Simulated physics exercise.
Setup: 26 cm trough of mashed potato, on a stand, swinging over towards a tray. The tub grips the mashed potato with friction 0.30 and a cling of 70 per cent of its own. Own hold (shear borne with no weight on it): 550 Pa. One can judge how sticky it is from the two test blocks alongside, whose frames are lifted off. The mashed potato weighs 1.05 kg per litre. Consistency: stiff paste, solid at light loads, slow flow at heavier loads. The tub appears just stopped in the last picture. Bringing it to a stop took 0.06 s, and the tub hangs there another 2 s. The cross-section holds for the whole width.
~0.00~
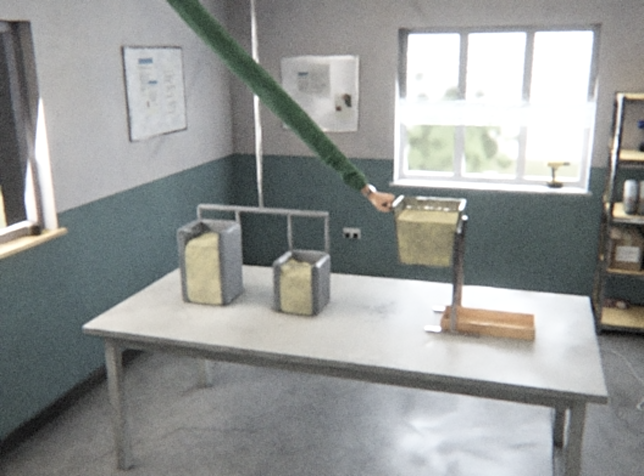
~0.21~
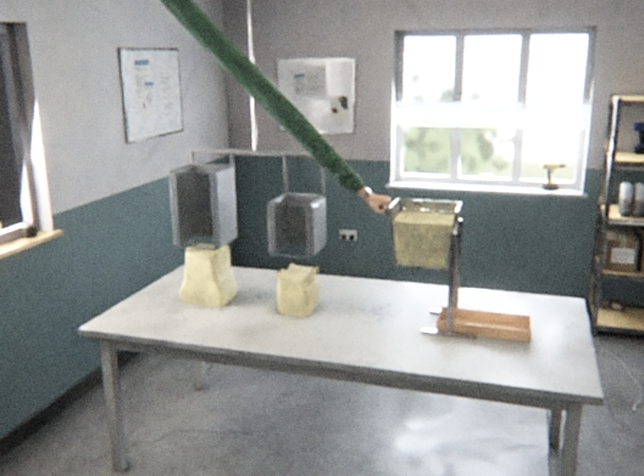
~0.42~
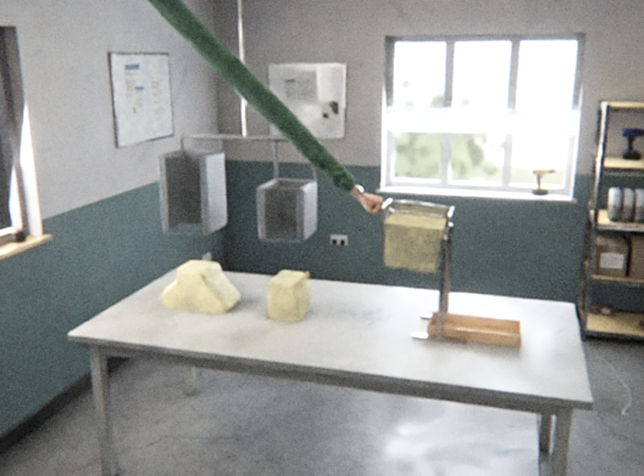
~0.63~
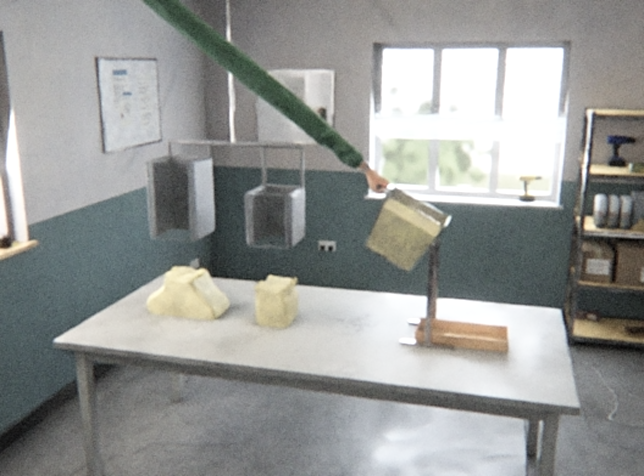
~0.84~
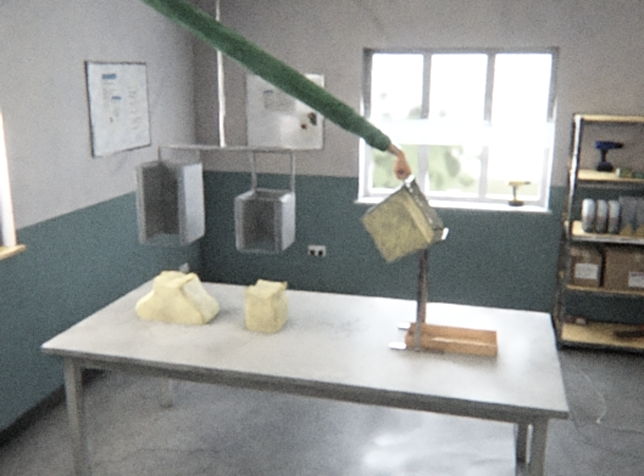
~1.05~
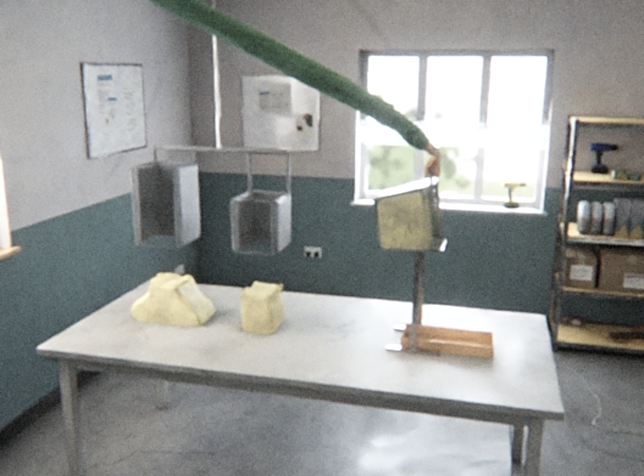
A long green-sleeved arm reaches down from the upper left in a grey-and-teal workroom, seen from slightly above a pale table. Its hand holds a tub of pale yellow mash on a stand with an orange-brown wooden base, right of two yellow blocks in grey casings. The casings rise, the left block slumps while the right barely sags, then the hand swings the tub into a steep tilt as the camera drifts slightly right.
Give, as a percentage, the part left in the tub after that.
I would say roughly 100 per cent is left.
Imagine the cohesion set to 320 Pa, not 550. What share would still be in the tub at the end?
Roughly 60 per cent.
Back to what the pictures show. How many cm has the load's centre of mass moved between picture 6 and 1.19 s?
Shift: Roughly 2 cm.
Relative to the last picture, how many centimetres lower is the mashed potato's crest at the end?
Roughly 5 cm.
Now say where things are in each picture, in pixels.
The first frame shows handle-side rim at (394, 206), tilt 0 degrees; top of the mashed potato at (398, 219); blocks stand 31 cm, 20 cm (left to right).
The second frame shows handle-side rim at (391, 208), tilt 0 degrees; top of the mashed potato at (395, 221); blocks stand 27 cm, 20 cm (left to right).
The third frame shows handle-side rim at (383, 209), tilt 4 degrees; top of the mashed potato at (388, 223); blocks stand 21 cm, 19 cm (left to right).
The fourth frame shows handle-side rim at (388, 193), tilt 28 degrees; top of the mashed potato at (386, 208); blocks stand 20 cm, 19 cm (left to right).
The fifth frame shows handle-side rim at (408, 184), tilt 56 degrees; top of the mashed potato at (396, 195); blocks stand 20 cm, 19 cm (left to right).
The sixth frame shows handle-side rim at (434, 186), tilt 80 degrees; top of the mashed potato at (418, 192); blocks stand 20 cm, 19 cm (left to right).
After 1.19 s, the tub is at 80 degrees and holds 100 %.
After 1.36 s, the tub is at 80 degrees and holds 100 %.
After 1.53 s, the tub is at 80 degrees and holds 100 %.
After 1.70 s, the tub is at 80 degrees and holds 100 %.
After 3.05 s, at the end, the tub is at 80 degrees and holds 100 %.
